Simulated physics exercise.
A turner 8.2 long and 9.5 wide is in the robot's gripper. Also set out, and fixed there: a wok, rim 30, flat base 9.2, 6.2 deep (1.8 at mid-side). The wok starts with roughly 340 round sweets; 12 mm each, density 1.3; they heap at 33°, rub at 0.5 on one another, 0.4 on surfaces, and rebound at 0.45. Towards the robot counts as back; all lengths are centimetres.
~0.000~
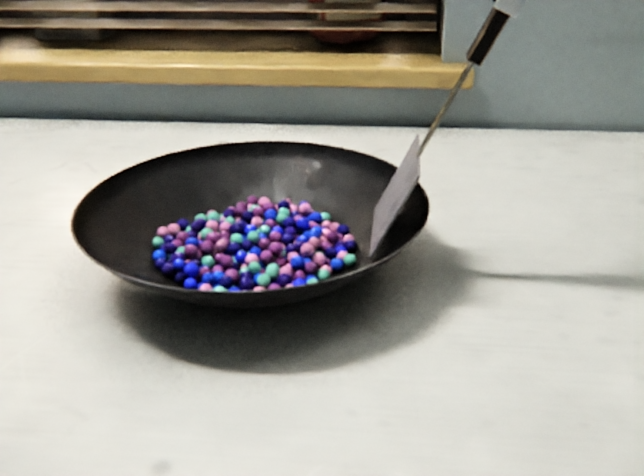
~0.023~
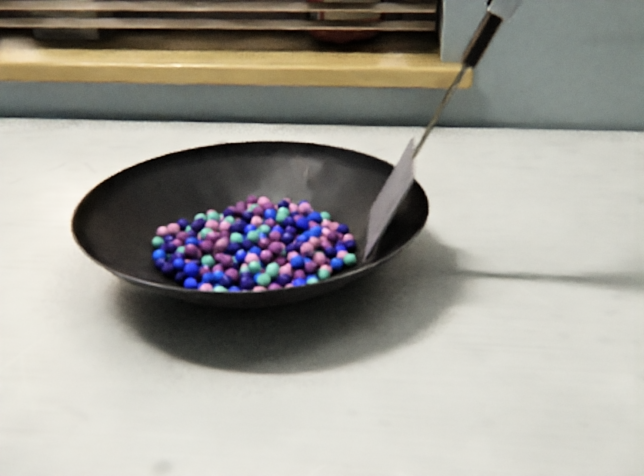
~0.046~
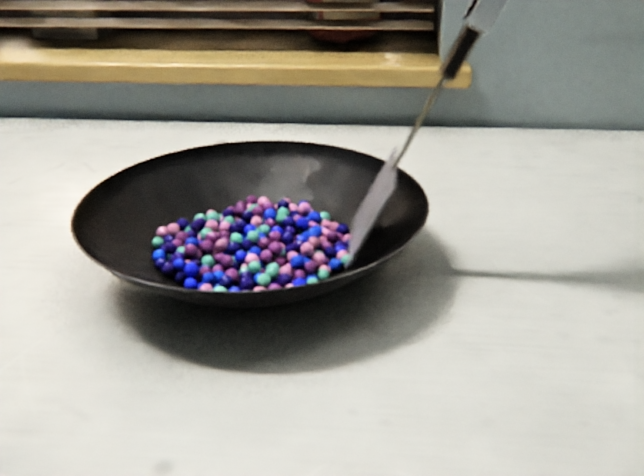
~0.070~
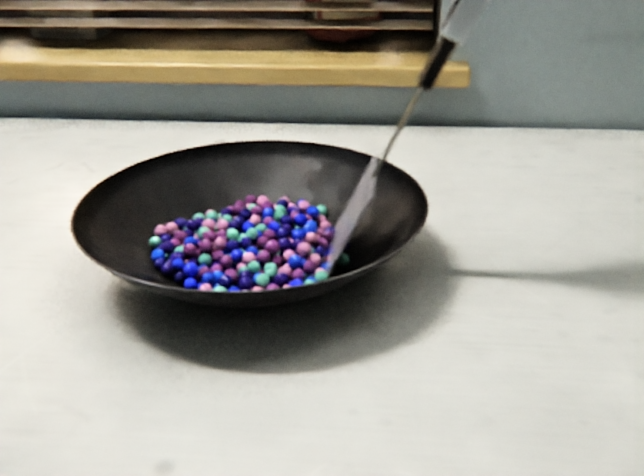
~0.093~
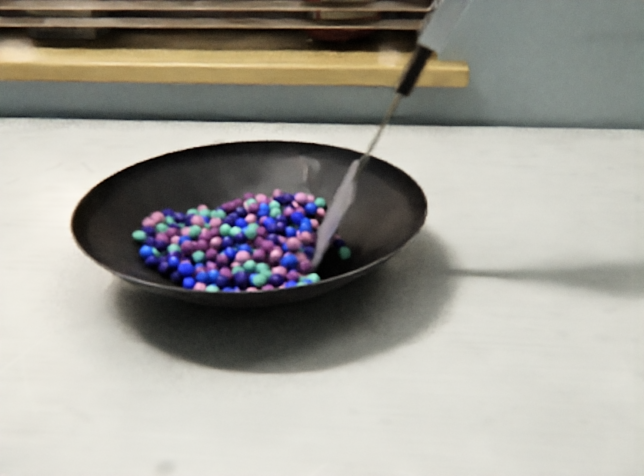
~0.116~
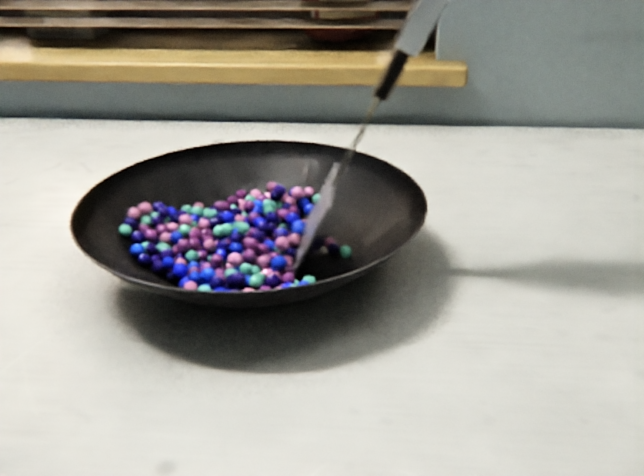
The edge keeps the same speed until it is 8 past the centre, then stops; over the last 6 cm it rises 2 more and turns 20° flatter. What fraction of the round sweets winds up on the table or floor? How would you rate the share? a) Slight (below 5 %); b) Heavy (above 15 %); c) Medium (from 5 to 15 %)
c.
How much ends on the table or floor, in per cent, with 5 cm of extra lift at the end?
10 %.
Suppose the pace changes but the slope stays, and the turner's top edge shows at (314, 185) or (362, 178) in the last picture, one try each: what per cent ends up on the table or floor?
I'd estimate some 20 and 0 in a hundred.
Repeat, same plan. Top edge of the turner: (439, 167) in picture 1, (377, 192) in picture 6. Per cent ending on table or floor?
My guess would be close to 5 per cent.
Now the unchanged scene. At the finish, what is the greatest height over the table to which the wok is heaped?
Top of the heap: Roughly 7.0 cm above the table top.
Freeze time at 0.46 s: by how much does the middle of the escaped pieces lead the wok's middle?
Distance ahead of centre: Approx. 18 cm.
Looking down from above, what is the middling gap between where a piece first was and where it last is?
Some 7 cm.
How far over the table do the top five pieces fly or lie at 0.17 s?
6 cm.
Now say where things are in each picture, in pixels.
The first picture shows turner top edge at (419, 154), sloping 64°; upper third of the load around (254, 239), from x 160 to 350, top at y 200; 340 in the wok.
The second picture shows turner top edge at (414, 156), sloping 64°; upper third of the load around (253, 239), from x 160 to 350, top at y 200.
The third picture shows turner top edge at (395, 166), sloping 64°; upper third of the load around (253, 239), from x 160 to 350, top at y 200.
The fourth picture shows turner top edge at (374, 175), sloping 64°; upper third of the load around (254, 236), from x 155 to 345, top at y 200.
The fifth picture shows turner top edge at (354, 180), sloping 64°; upper third of the load around (244, 233), from x 140 to 345, top at y 195.
The sixth picture shows turner top edge at (334, 184), sloping 64°; upper third of the load around (233, 230), from x 125 to 345, top at y 185; 340 in the wok.
By 0.17 s, sloping 64°, highest piece 8 above the table; 340 in the wok.
By 0.23 s, sloping 56°, highest piece 11 above the table; 339 in the wok, 1 on the blade or in flight.
By 0.46 s, sloping 44°, highest piece 7 above the table; 314 in the wok, 25 on the table or floor, 1 on the blade or in flight.
By 1.51 s, sloping 44°, highest piece 6 above the table; 313 in the wok, 27 on the table or floor.
Final count, 313 in the wok, 27 on the table or floor. That is 8 % on the table or floor.
